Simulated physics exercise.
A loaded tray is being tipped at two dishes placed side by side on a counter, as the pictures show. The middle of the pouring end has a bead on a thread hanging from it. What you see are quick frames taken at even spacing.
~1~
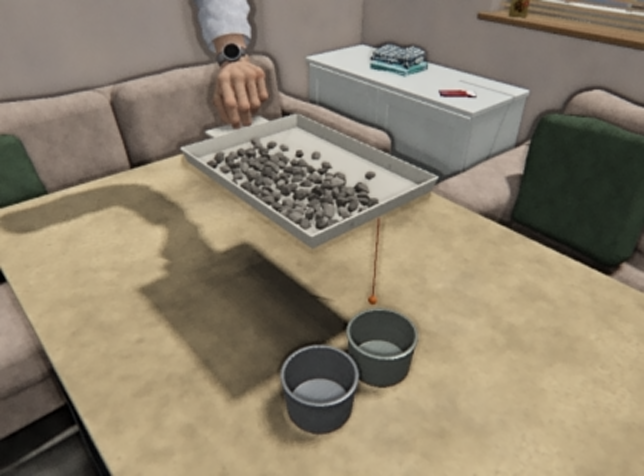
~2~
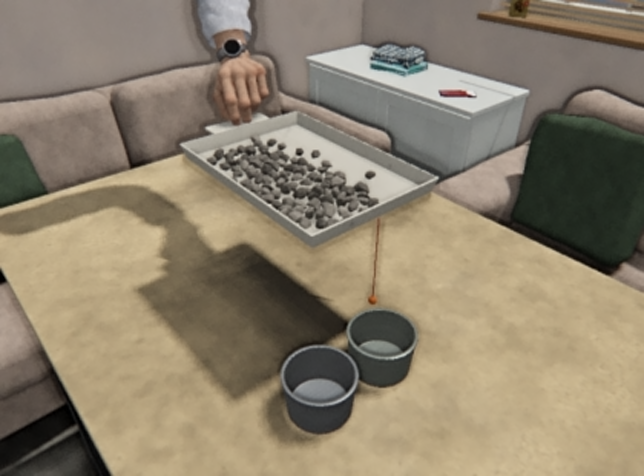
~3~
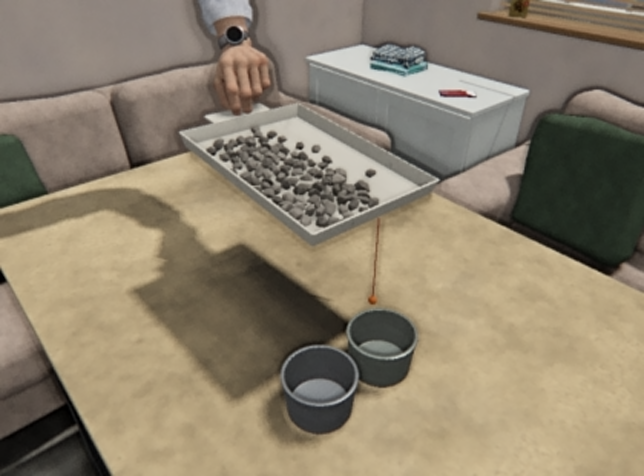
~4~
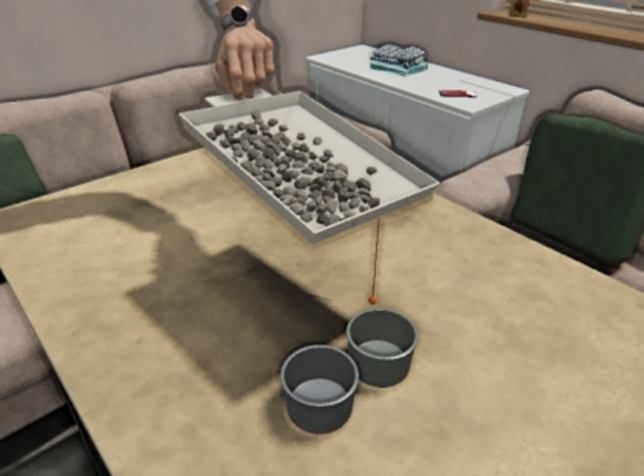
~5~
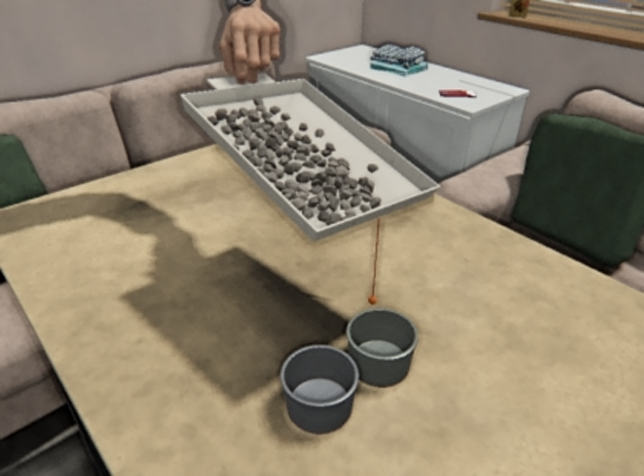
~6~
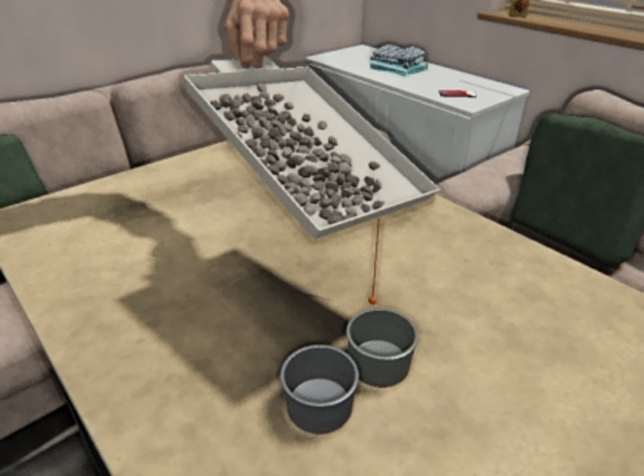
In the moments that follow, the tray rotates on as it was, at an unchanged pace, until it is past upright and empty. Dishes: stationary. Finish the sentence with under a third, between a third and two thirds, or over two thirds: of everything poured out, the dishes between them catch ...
Of everything poured out, the dishes between them catch under a third.
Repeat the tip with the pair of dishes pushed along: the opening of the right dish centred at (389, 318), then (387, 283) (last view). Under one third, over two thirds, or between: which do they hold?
Spot one, under a third; spot two, under a third.
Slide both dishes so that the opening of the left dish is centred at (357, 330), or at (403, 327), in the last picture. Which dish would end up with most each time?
The one on the right side, then the one on the right side.
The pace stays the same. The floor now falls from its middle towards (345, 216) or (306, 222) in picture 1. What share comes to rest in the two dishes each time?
It comes to about 60 per cent the first time and about 40 per cent the second.
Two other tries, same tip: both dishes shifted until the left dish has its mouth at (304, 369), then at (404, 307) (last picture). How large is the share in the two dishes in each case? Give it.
First try: Roughly 0 per cent; second try: Roughly 50 per cent.
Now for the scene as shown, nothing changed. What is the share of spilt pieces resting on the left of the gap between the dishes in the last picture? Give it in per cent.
That's about 0 per cent of the spill.
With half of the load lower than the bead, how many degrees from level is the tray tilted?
It's turned some 90 degrees by then.
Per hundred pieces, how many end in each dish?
The left dish ends up with around 0 percent of the load, the right dish with around 10 percent.
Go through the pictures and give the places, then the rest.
The first frame shows corners of the pouring end at (312, 232) and (432, 177), level; middle of the load at (284, 179), bits of gravel; left dish at (344, 410); right dish at (406, 365); bead on its thread at (373, 300).
The second frame shows corners of the pouring end at (313, 232) and (433, 177), level; middle of the load at (284, 177).
The third frame shows corners of the pouring end at (314, 230) and (433, 179), tipped barely, lowest at the right corner; middle of the load at (284, 172).
The fourth frame shows corners of the pouring end at (316, 229) and (434, 182), tipped a little, lowest at the right corner; middle of the load at (286, 164).
The fifth frame shows corners of the pouring end at (318, 227) and (434, 185), tipped clearly, lowest at the right corner; middle of the load at (288, 155).
The sixth frame shows corners of the pouring end at (320, 225) and (435, 188), tipped clearly, lowest at the right corner; middle of the load at (291, 147); left dish at (344, 410); right dish at (406, 365).
Soon after the last picture, tray tipped steeply; nearly all on the tray; a stray few in the air.
A little later, tray tipped past a quarter turn; about a quarter on the tray; a stray few in the right dish; about two thirds outside both; a small part in the air.
Later still, tray tipped past a quarter turn; a small part in the right dish; nearly all outside both.
At rest, tray tipped past a quarter turn; none in the left dish; a small part in the right dish; nearly all outside both.
